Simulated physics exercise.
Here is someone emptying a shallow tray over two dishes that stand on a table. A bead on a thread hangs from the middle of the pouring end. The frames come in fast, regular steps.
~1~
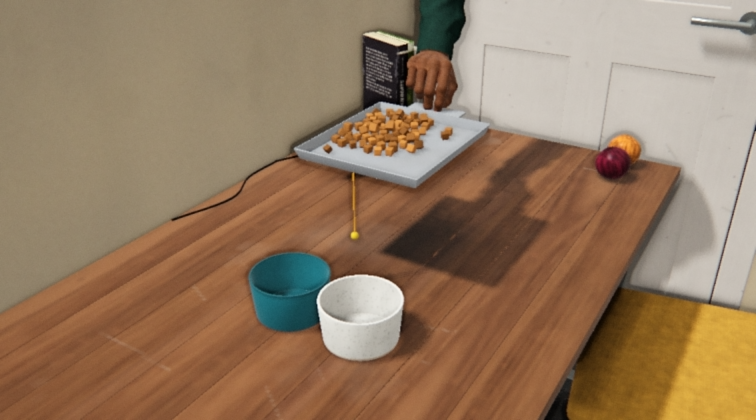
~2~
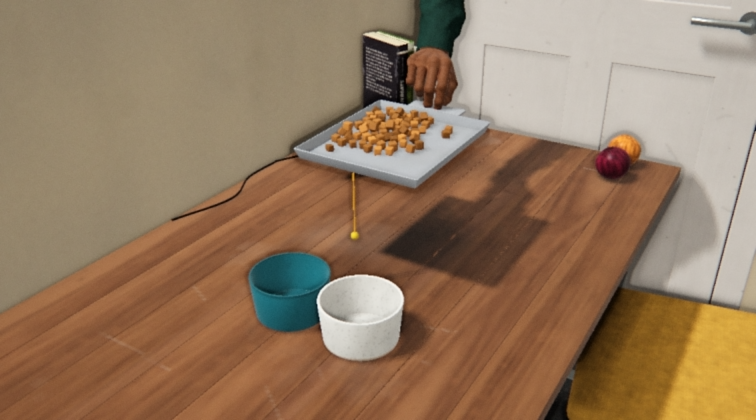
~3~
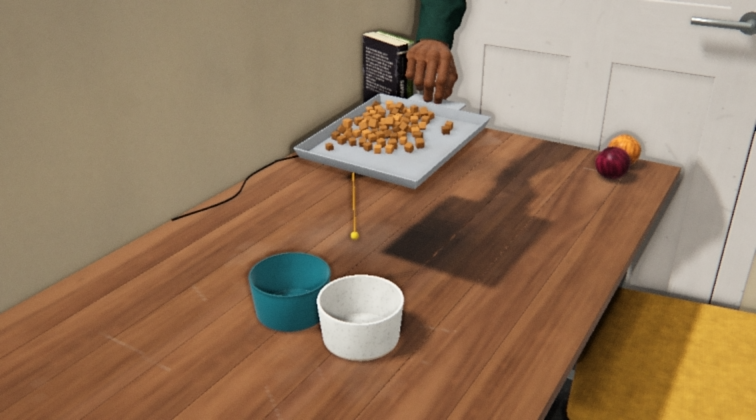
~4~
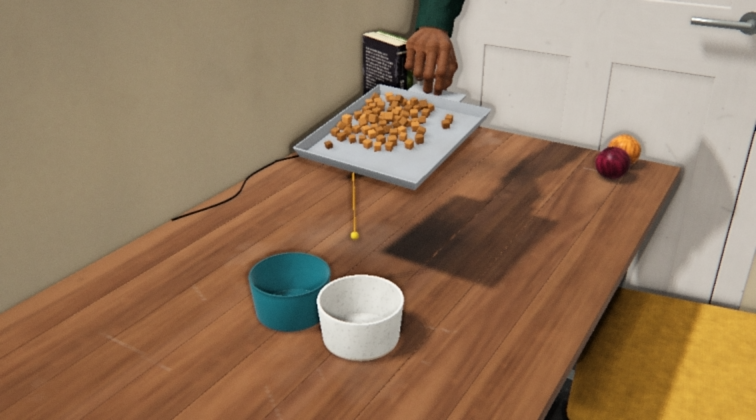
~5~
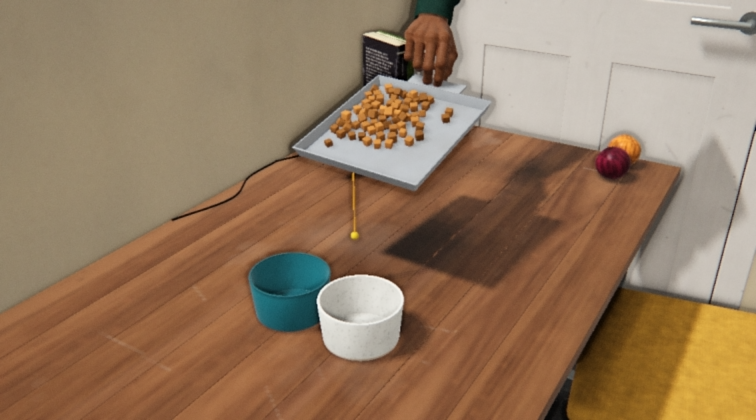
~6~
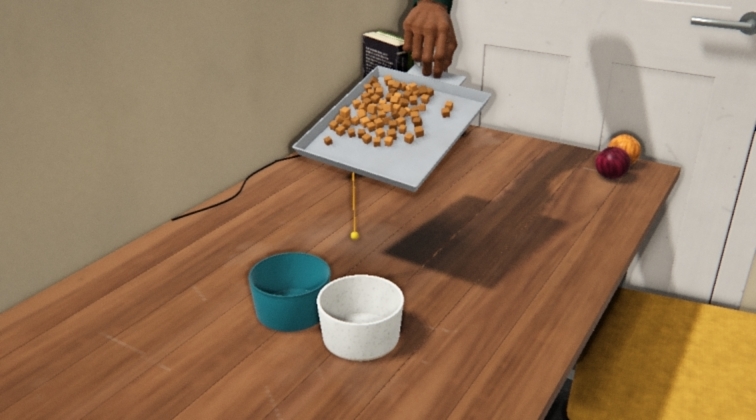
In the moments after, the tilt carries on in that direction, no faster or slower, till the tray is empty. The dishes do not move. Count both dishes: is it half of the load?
Caught overall: Only the smaller part.
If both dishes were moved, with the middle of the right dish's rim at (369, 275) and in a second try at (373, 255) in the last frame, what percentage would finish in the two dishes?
Near 80 % and 40 %.
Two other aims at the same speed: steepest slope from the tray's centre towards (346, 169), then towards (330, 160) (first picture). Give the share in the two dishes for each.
Roughly 10 per cent, and 0 per cent.
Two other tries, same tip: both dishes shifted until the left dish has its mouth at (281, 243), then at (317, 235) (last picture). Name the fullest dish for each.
The first try: The dish on the right. The second: The right one.
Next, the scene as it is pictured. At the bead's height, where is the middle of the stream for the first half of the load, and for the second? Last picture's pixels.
At about (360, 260), then at (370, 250).
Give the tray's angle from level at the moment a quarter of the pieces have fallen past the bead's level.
Around 70° of tilt.
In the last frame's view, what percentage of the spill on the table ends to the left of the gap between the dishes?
Near 10 %.
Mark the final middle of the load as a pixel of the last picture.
At about (357, 302).
Soon after the last picture, tray tipped steeply; about two thirds on the tray; a stray few in the right dish; a small part outside both; about a quarter in the air.
A little later, tray tipped past a quarter turn; about a quarter on the tray; a small part in the right dish; a stray few in the left dish; about a third outside both; about a quarter in the air.
Later still, tray tipped past a quarter turn; a small part in the right dish; a small part in the left dish; most outside both.
At rest, tray tipped past a quarter turn; a small part in the right dish; a small part in the left dish; most outside both.
